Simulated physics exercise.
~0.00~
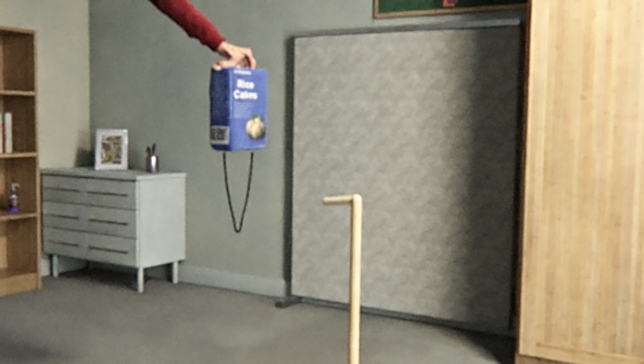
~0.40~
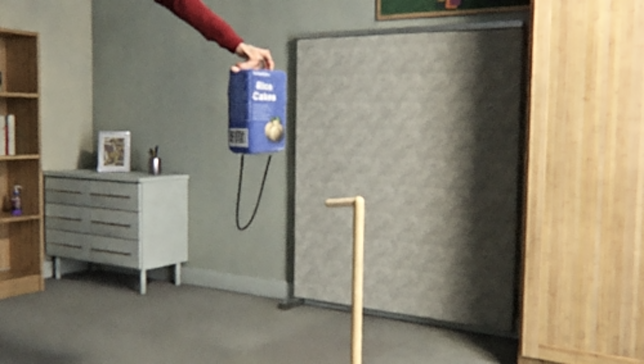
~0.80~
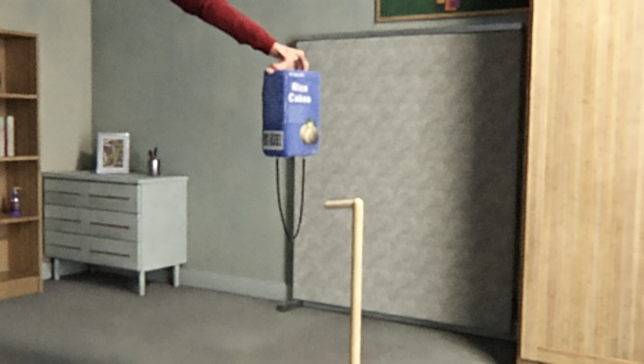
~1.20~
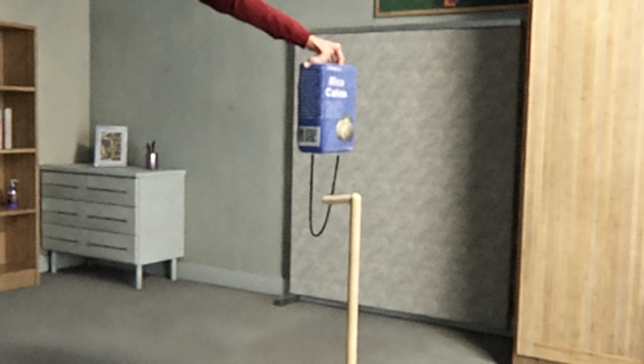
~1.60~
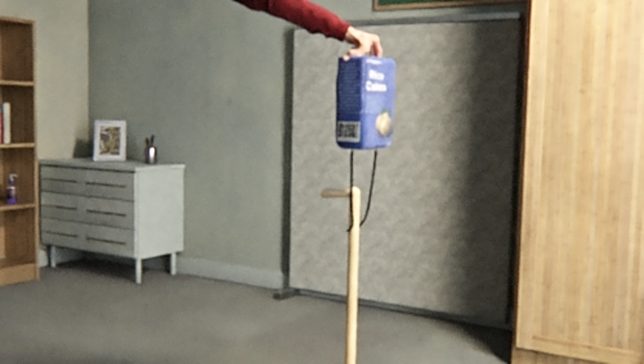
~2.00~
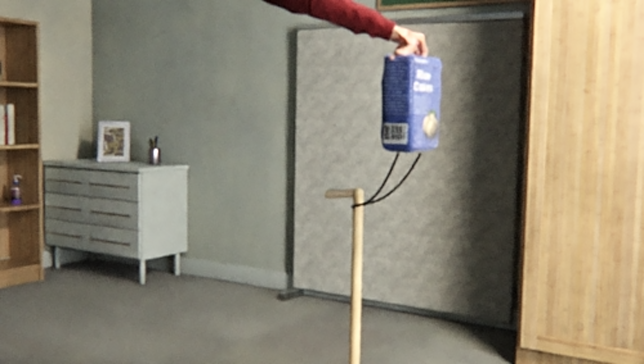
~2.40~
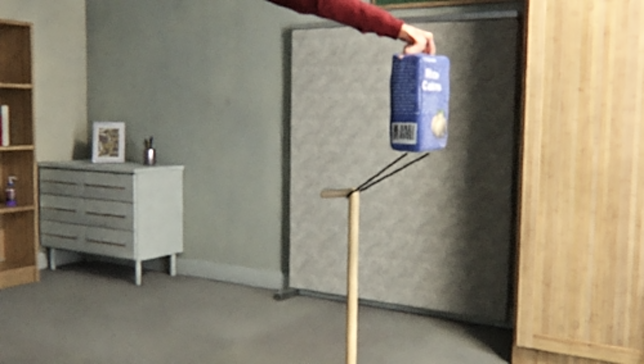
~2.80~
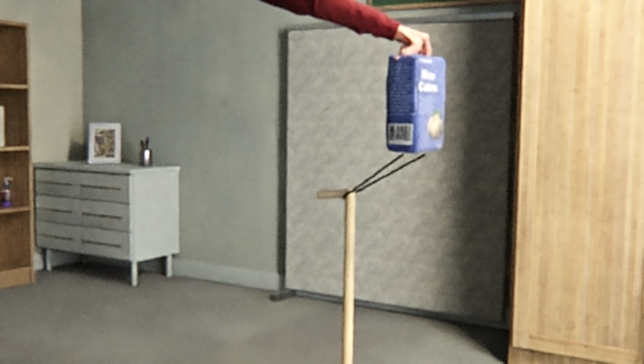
In a room with a grey dresser and a folding screen, a hand carried a blue rice cakes package rightward past a wooden post, until its dangling black loop caught on the post and pulled tight, stopping the hand just beyond it.
